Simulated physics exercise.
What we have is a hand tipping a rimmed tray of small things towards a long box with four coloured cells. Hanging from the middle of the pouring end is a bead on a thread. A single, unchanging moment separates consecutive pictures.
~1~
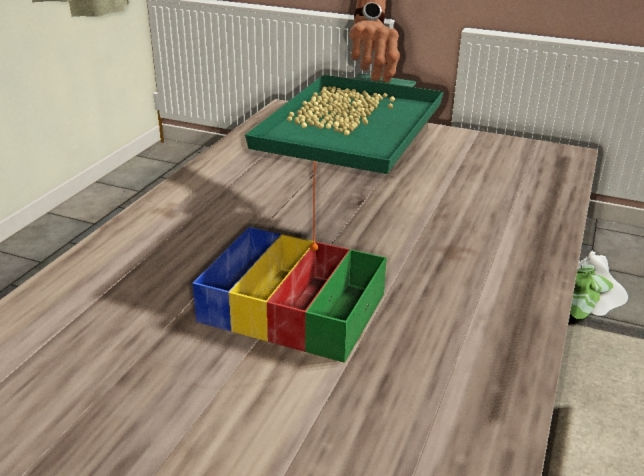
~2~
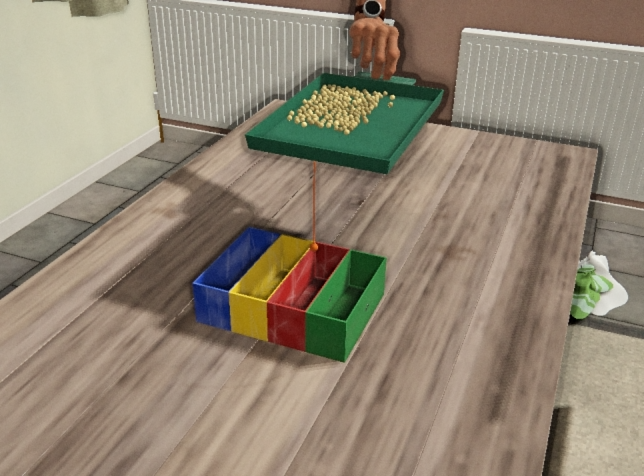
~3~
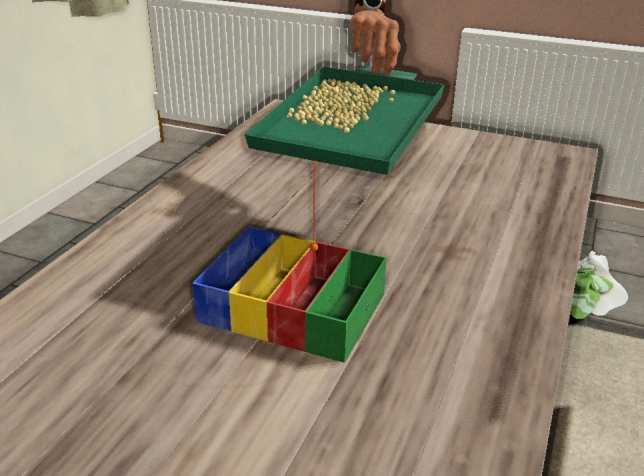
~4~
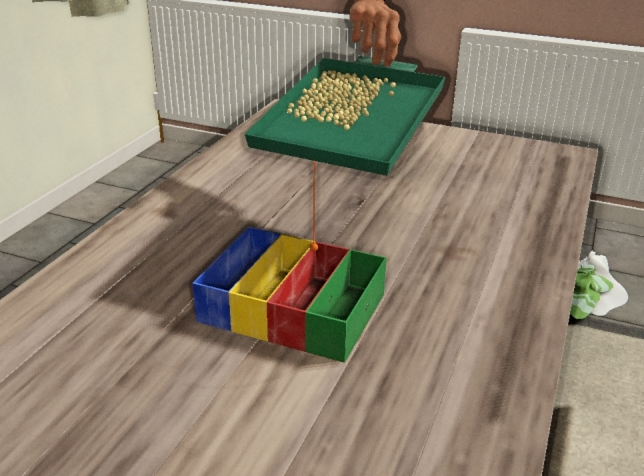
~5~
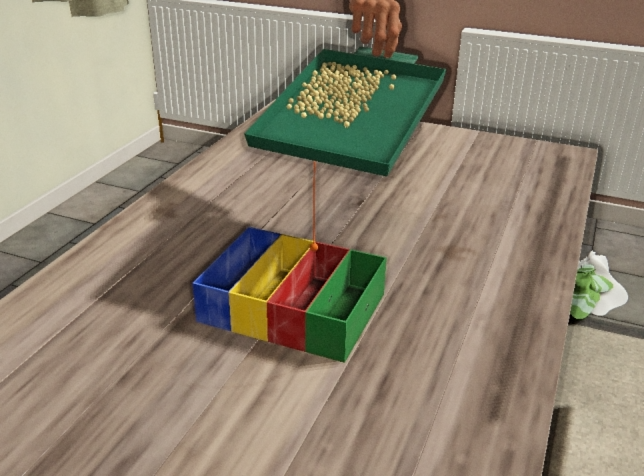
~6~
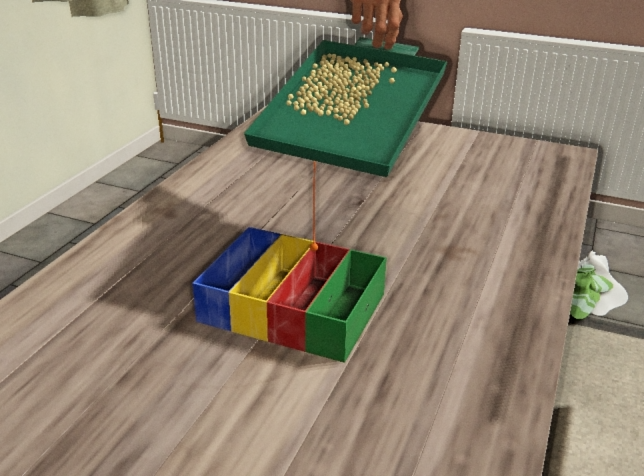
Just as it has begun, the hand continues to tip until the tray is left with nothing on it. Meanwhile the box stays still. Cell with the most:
Green.
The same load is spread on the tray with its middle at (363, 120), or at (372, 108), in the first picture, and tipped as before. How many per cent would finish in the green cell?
Roughly 50 and 50 percent, in that order.
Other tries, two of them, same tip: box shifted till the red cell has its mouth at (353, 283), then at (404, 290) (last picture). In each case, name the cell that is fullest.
The answer is the red one for the first try and the yellow one for the second.
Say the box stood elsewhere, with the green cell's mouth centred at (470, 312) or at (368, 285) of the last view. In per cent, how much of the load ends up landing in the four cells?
60 % for the first, 100 % for the second.
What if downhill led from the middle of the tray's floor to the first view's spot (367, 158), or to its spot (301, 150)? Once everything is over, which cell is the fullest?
The first time it is the cell in green, and the second time it is the cell in blue.
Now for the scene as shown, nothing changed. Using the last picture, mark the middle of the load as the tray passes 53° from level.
Its middle sits at about pixel (333, 153).
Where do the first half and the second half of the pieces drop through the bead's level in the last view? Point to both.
Near (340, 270) to start, and near (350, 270) afterwards.
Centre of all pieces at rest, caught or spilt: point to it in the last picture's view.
About (333, 324).
Soon, tray tipped steeply; nearly all on the tray; a stray few in the red cell; a stray few falling or outside the box.
A while on, tray tipped right over; nearly all on the tray; a stray few in the green cell; a stray few in the red cell; a small part falling or outside the box.
Towards the end, tray tipped past a quarter turn; about a third in the green cell; about a quarter in the red cell; a small part in the yellow cell; a stray few in the blue cell; about a quarter falling or outside the box.
Finally, tray tipped past a quarter turn; about a third in the green cell; about a quarter in the red cell; a small part in the yellow cell; a stray few in the blue cell; about a quarter outside the box.
